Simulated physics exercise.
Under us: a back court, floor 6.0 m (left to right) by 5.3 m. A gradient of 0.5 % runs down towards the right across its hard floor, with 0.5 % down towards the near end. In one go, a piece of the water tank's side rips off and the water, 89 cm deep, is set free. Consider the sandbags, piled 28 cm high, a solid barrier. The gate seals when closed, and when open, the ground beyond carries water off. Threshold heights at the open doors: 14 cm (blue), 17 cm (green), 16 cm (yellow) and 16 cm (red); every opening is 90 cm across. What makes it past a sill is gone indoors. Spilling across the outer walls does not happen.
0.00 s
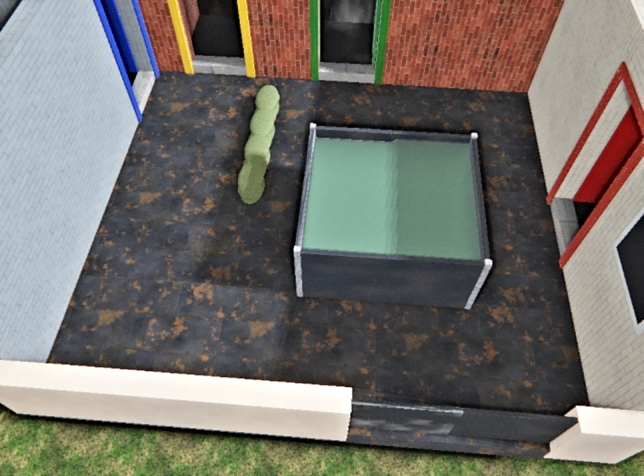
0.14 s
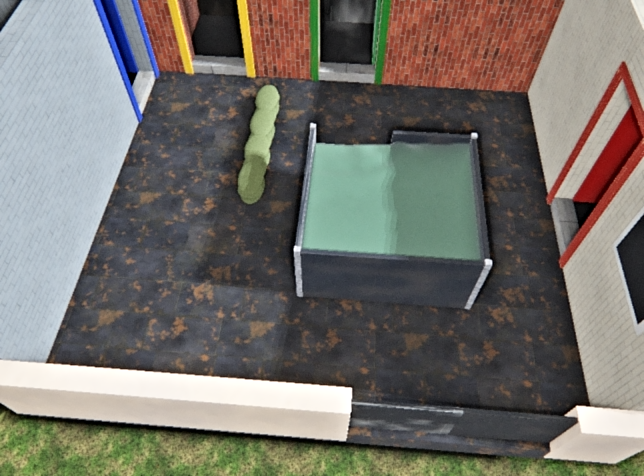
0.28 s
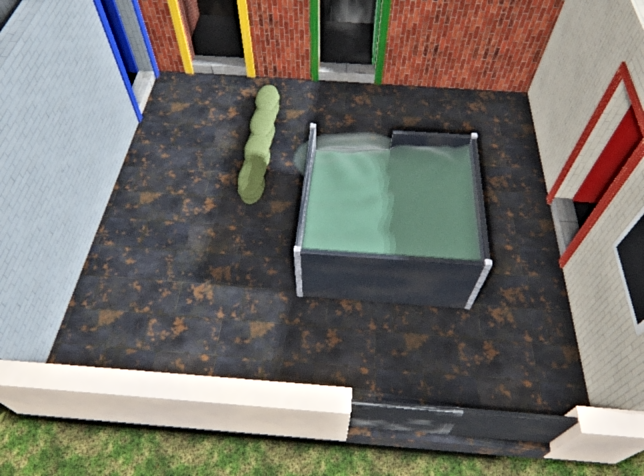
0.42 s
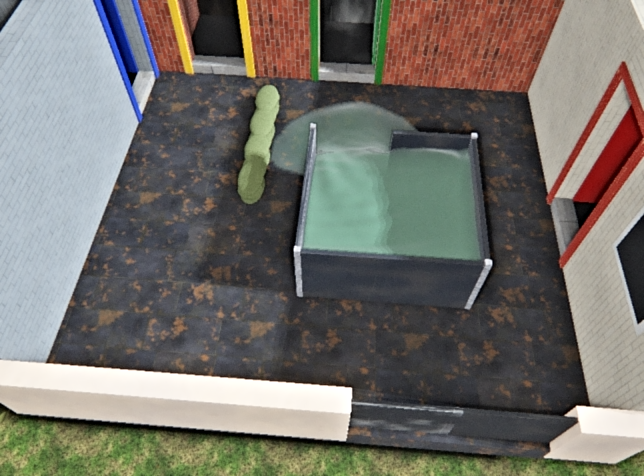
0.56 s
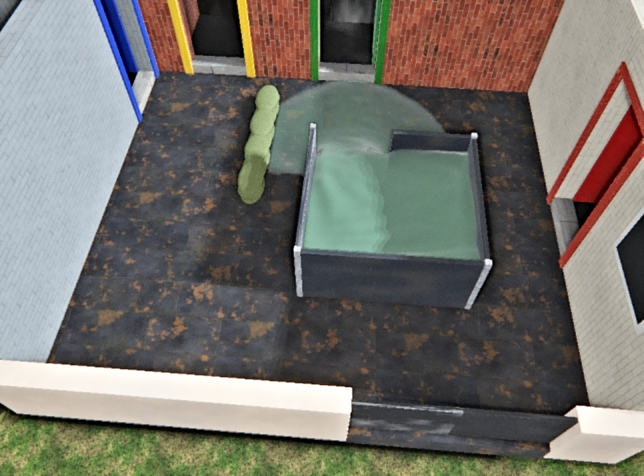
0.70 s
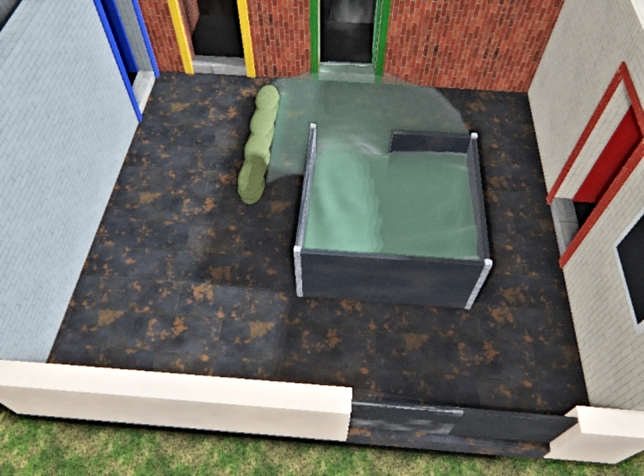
A tank's far side breaks open and water spreads across the dark floor behind it.
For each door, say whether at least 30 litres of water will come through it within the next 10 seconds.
As I see it, blue door: Surplus, green door: Surplus, yellow door: Short, red door: Short.
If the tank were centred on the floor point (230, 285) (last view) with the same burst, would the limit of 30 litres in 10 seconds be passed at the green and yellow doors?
Green: Within limit; yellow: Too much.
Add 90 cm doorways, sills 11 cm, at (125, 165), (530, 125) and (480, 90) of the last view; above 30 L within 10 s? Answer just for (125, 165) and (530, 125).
In that order: Under, over.
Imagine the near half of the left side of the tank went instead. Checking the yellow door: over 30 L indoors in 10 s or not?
Against the limit, yellow exceeds it.
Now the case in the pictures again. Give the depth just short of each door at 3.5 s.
Blue 20 cm, green 27 cm, yellow 8 cm, red 7 cm.
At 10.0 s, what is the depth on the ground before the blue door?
Looks like about 6.0 cm at that spot.
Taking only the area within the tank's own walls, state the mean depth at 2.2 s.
Average depth: About 43 cm.
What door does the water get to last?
Result: Red door.
After 1.4 s water covers 25 % of the floor and is deepest (54 cm) near (290, 81); blue door not reached, green door 34 cm at the sill, 128 L in, yellow door 8 cm at the sill, 0 L in, red door not reached.
After 2.2 s water covers 35 % of the floor and is deepest (40 cm) near (290, 81); blue door 24 cm at the sill, 11 L in, green door 38 cm at the sill, 291 L in, yellow door 10 cm at the sill, 0 L in, red door not reached.
After 3.5 s water covers 60 % of the floor and is deepest (28 cm) near (527, 103); blue door 20 cm at the sill, 54 L in, green door 27 cm at the sill, 390 L in, yellow door 8 cm at the sill, 0 L in, red door 7 cm at the sill, 0 L in.
After 6.0 s water covers 90 % of the floor and is deepest (22 cm) near (522, 425); blue door 11 cm at the sill, 67 L in, green door 17 cm at the sill, 435 L in, yellow door 6 cm at the sill, 0 L in, red door 8 cm at the sill, 0 L in.
After 10.0 s water covers 95 % of the floor and is deepest (16 cm) near (539, 427); blue door 6 cm at the sill, 68 L in, green door 9 cm at the sill, 435 L in, yellow door 4 cm at the sill, 0 L in, red door 6 cm at the sill, 0 L in.
